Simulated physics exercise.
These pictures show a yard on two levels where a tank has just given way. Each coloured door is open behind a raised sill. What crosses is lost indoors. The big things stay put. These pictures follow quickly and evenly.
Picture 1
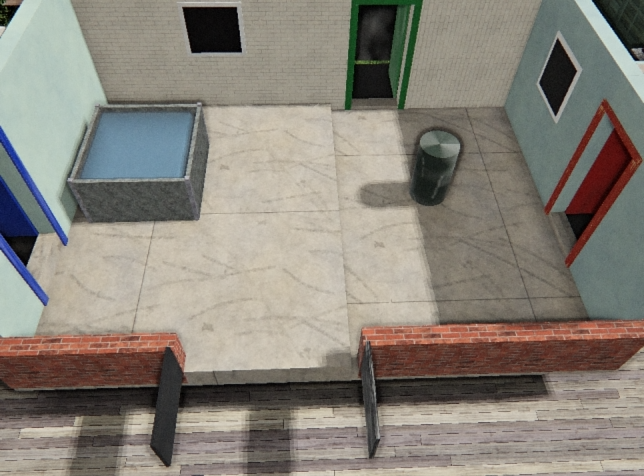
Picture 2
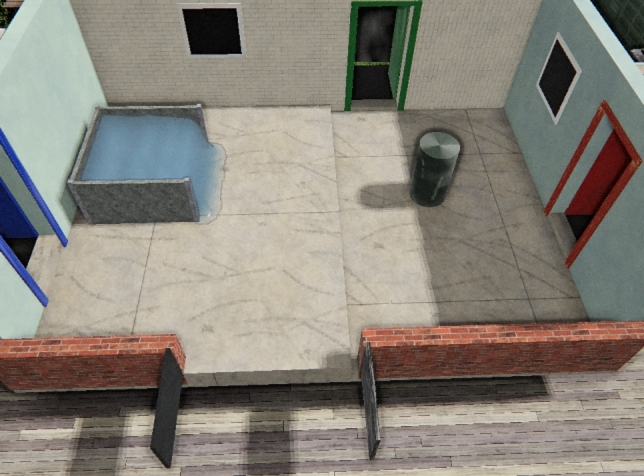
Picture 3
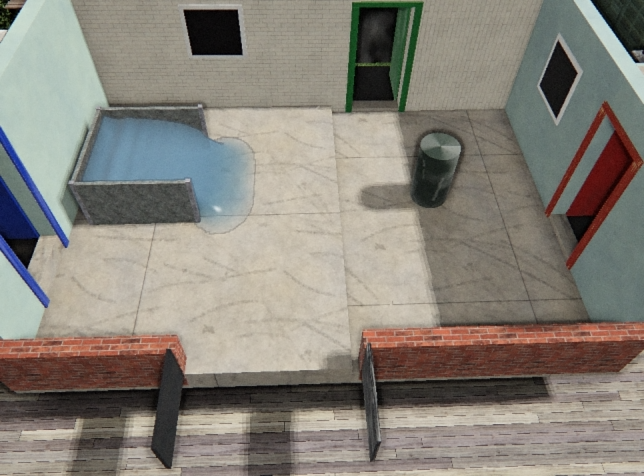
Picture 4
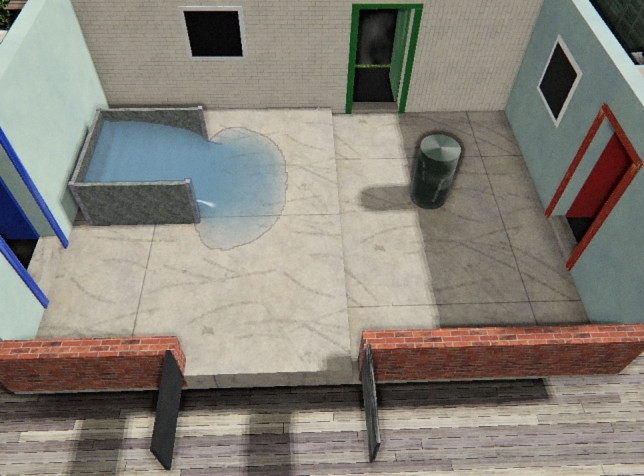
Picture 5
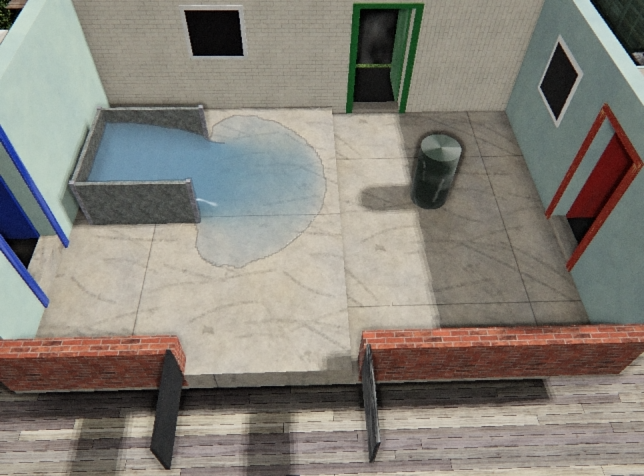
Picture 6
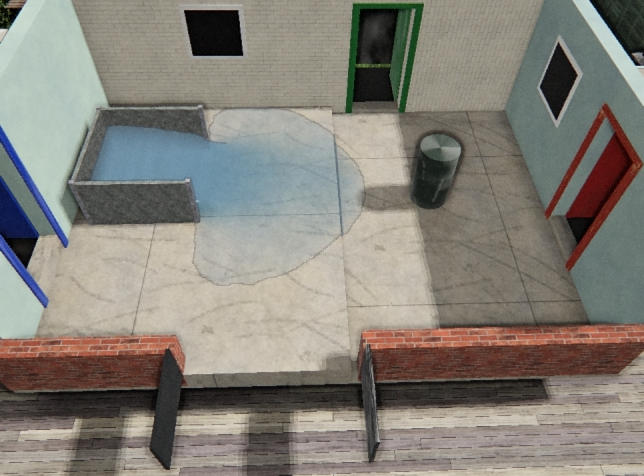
Water poured out of the open right side of a stone tank in the yard's left corner and spread in a widening rounded pool across the pale paving toward the dark green barrel.
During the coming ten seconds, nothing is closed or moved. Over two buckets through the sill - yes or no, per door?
Green door - yes, blue door - no, red door - yes.
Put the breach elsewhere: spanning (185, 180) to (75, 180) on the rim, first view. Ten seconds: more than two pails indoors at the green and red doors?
Per door - green door: Does not exceed, red door: Does not exceed.
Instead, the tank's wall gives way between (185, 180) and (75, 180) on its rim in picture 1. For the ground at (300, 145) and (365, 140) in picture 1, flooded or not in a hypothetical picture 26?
Untouched; untouched.
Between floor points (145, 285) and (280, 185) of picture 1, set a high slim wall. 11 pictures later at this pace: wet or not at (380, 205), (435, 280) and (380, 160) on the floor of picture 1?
The first spot is swamped, the second untouched, the third swamped.
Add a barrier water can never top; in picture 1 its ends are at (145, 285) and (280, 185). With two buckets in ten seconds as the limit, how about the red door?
Result - red door doesn't reach it.
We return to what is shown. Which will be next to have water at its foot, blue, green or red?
I'd say the one in green.
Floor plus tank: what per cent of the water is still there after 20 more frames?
Roughly 96 per cent.
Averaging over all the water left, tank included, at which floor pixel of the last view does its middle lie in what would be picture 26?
Centre point: Around (396, 201).
A moment on, water covers 50 % of the floor; the green door wet at the sill, nothing in, the blue door not reached, the red door not reached.
Next, water covers 70 % of the floor; the green door under two buckets in, the blue door not reached, the red door under two buckets in.
Then, water covers 70 % of the floor; the green door under two buckets in, the blue door not reached, the red door under two buckets in.
Later, water covers 70 % of the floor; the green door under two buckets in, the blue door not reached, the red door over two buckets in.
In the end, water covers 65 % of the floor; the green door over two buckets in, the blue door not reached, the red door over two buckets in.
